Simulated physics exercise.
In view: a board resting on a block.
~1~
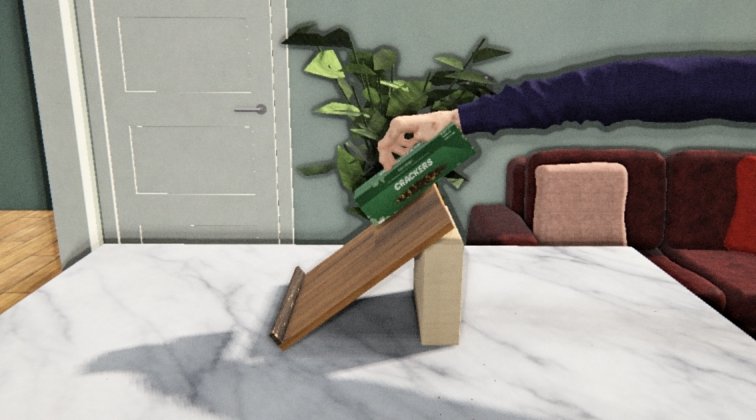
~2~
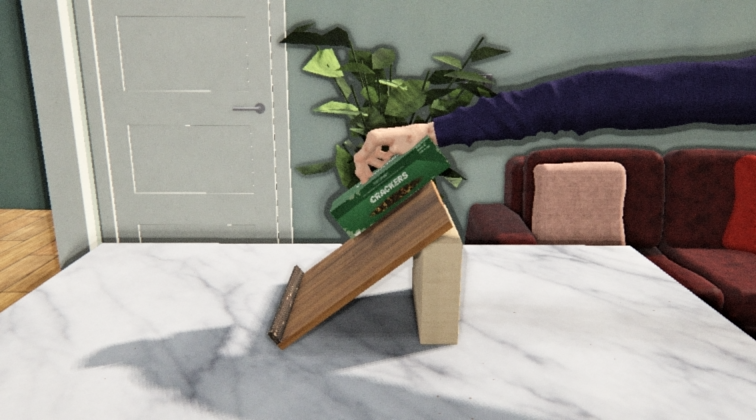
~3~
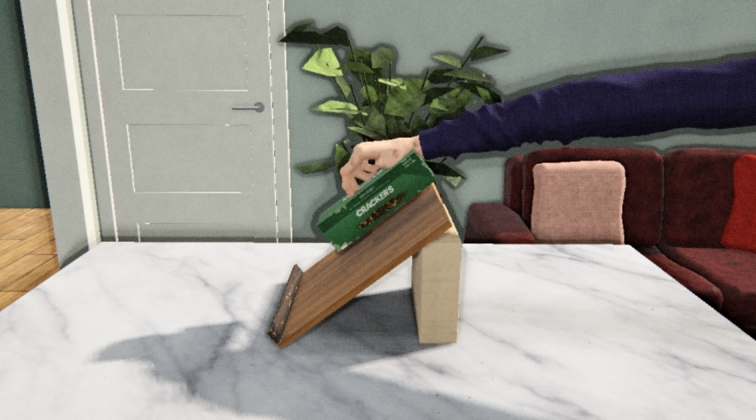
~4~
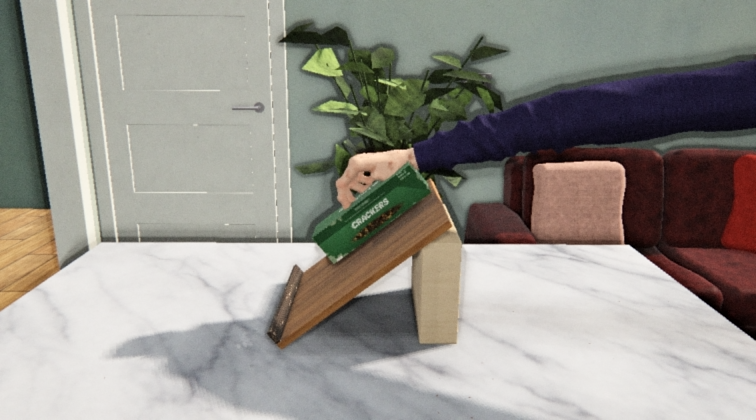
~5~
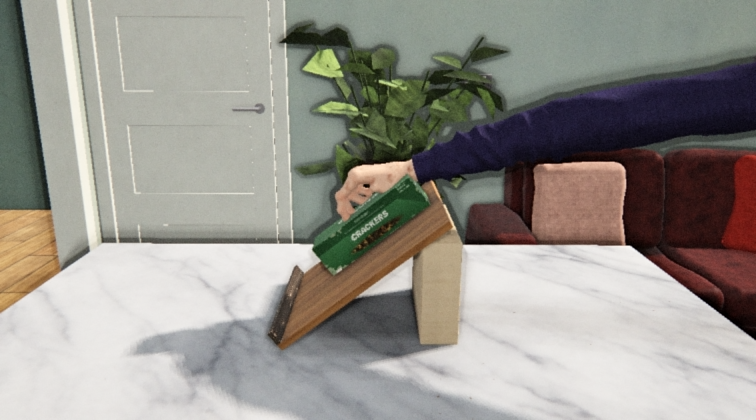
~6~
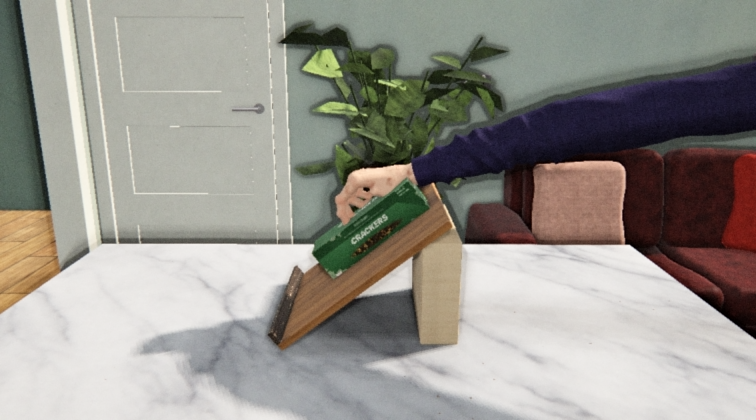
The footage shows a hand in a dark purple sleeve lowering a green crackers carton leftward and down onto a tilted wooden board resting on a block, then keeping hold of it once it is set on the board.
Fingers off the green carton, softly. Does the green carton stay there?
In the end the green carton runs down the board.
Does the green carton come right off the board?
The green carton stops on the board.
Then, 0.20 s later than the last frame, green carton moved a little near (360, 233).
Then, 0.30 s later than the last frame, green carton moved a little near (341, 247).
Then, 0.40 s later than the last frame, green carton moved a little near (329, 256).
When it is over, moved from the start, green carton. End places, in pixels of the last picture, green carton near (328, 257). The green carton goes downhill.
